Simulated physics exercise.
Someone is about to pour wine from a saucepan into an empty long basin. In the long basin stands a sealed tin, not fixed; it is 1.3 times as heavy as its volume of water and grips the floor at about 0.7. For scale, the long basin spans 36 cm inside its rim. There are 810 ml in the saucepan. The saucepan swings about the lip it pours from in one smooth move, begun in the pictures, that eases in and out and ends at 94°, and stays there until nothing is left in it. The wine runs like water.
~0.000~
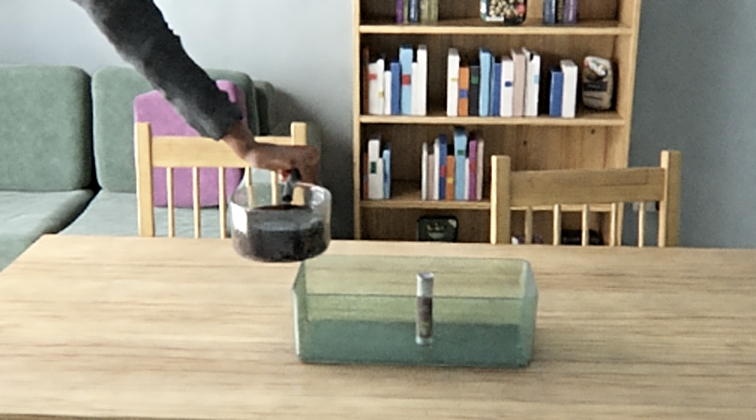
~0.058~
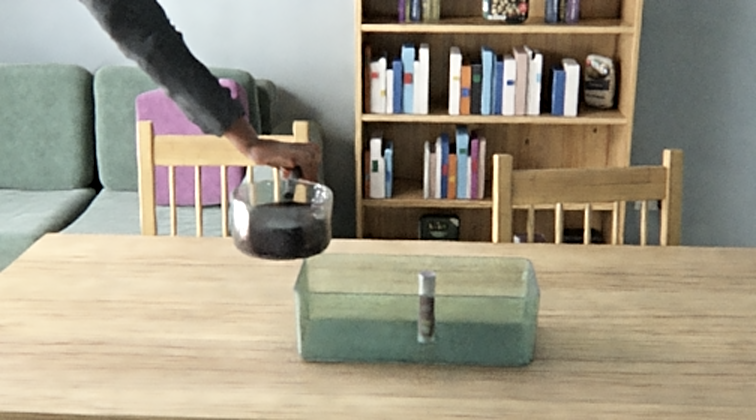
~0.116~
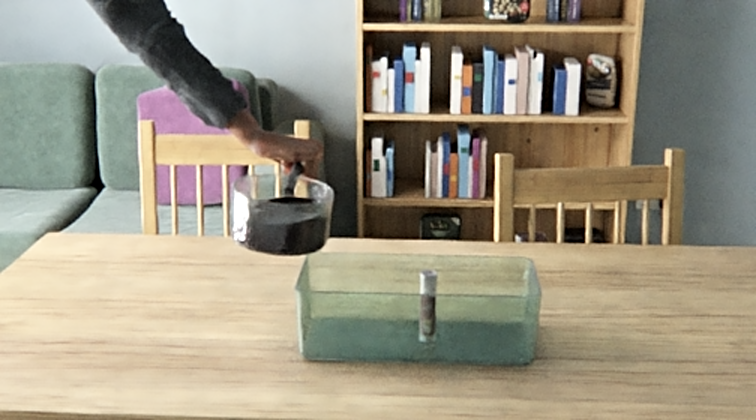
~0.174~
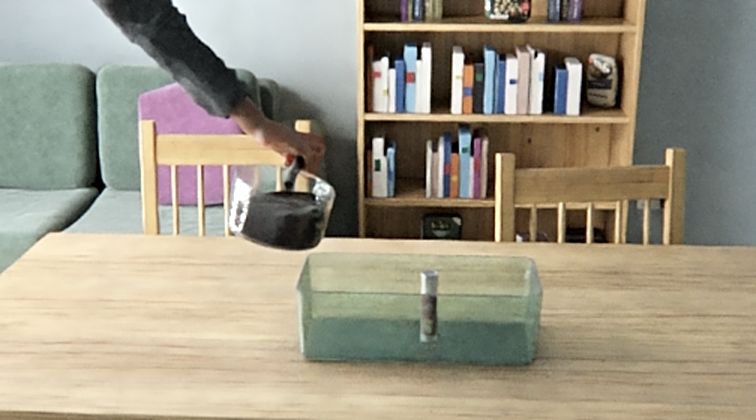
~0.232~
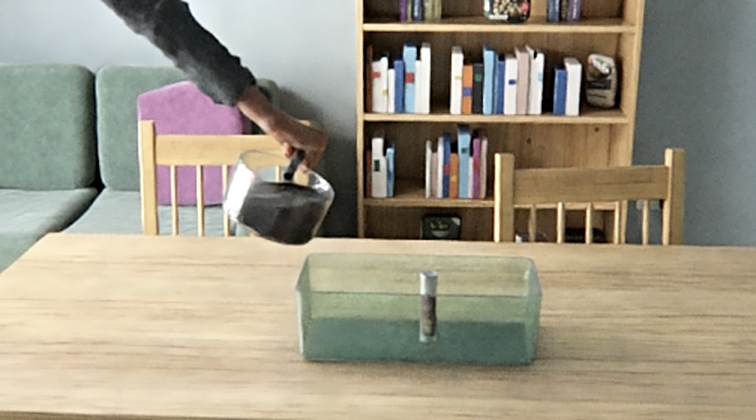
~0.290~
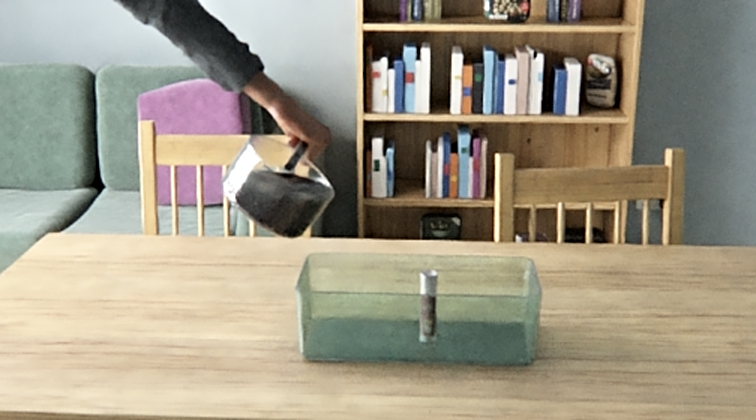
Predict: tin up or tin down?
The tin topples.
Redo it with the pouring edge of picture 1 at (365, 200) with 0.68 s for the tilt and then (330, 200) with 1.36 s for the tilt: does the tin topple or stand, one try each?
First it stays up; then it remains upright.
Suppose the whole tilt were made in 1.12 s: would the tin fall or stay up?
The tin stays up.
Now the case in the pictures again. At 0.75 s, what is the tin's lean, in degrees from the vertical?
Near 10° from upright.
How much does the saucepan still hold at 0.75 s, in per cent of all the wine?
Near 12 in a hundred.
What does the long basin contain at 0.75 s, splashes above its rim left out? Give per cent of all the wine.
Near 66 in a hundred.
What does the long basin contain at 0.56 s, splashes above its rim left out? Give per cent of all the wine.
About 3 per cent.
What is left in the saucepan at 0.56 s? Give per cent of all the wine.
Some 52 per cent.
Then, 0.56 s in, the tilt is 87° and 51 per cent is still to pour; the tin stands where it began.
Then, 0.75 s in, the tilt is 94° and 13 per cent is still to pour; the tin leans 12°.
Then, 0.96 s in, the tilt is 94° and 4 per cent is still to pour; the tin lies on its side.
Then, 1.18 s in, the tilt is 94° and 1 per cent is still to pour; the tin lies on its side.
Finally, the tin lies on its side.
